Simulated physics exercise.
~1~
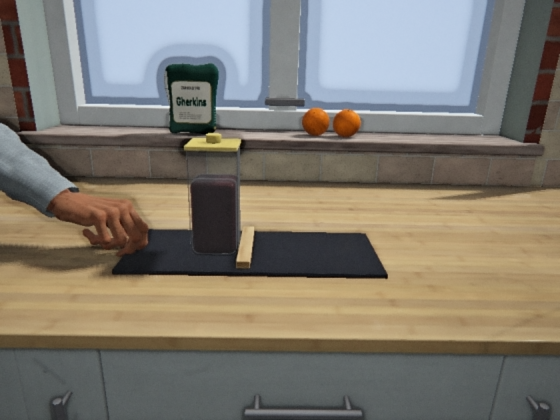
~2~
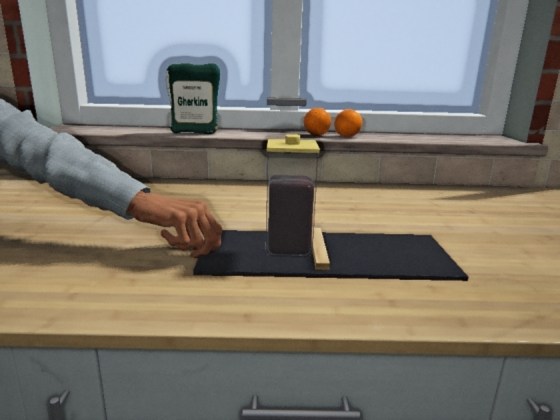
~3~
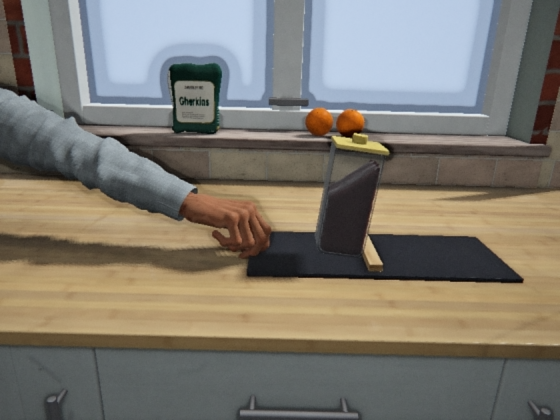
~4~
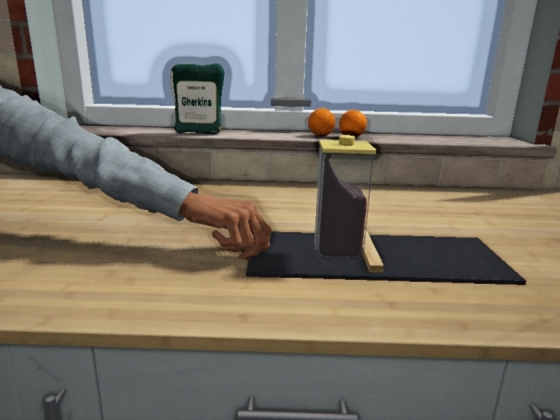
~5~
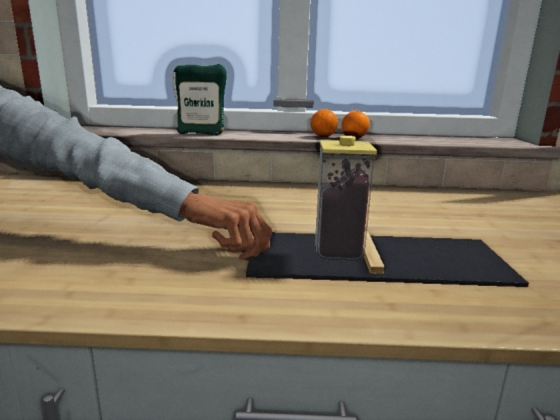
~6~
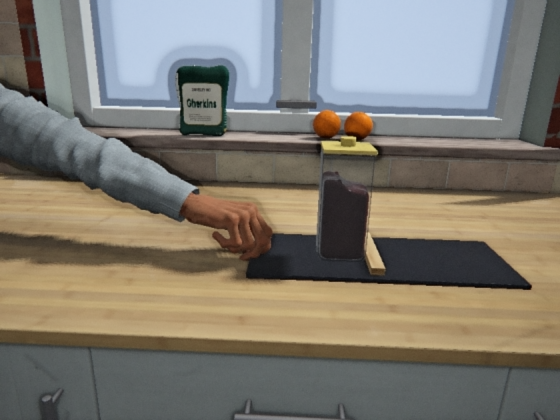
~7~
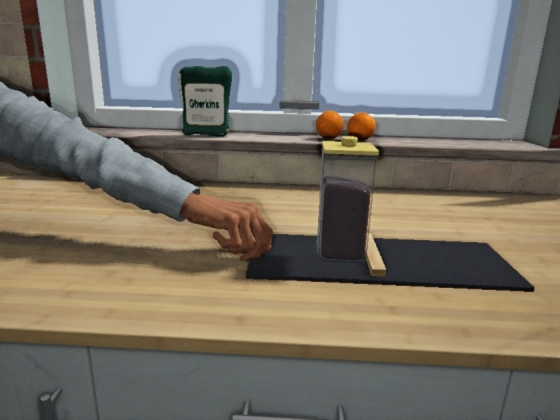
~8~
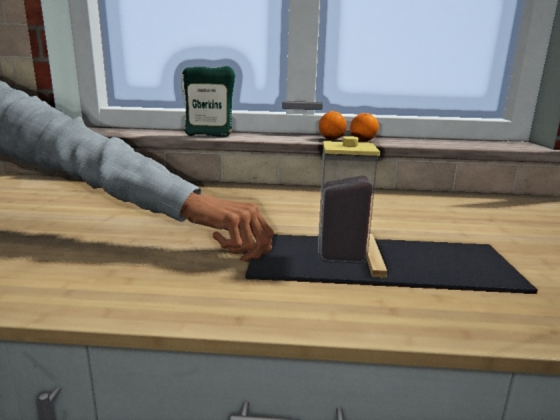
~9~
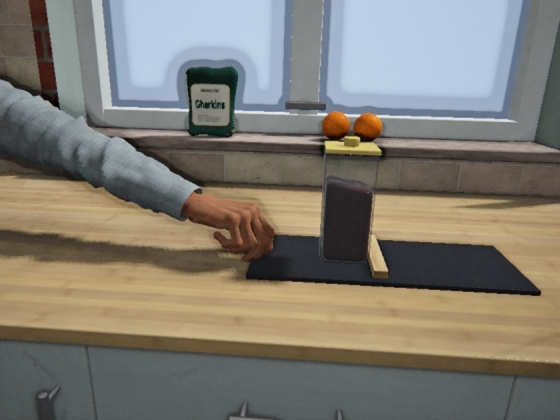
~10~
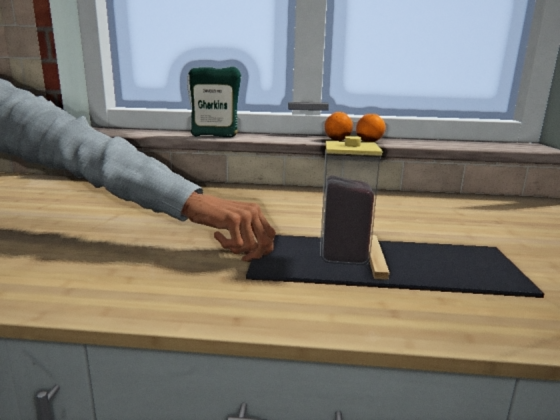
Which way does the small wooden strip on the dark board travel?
The wooden strip moves to the right along with the board, then stops.
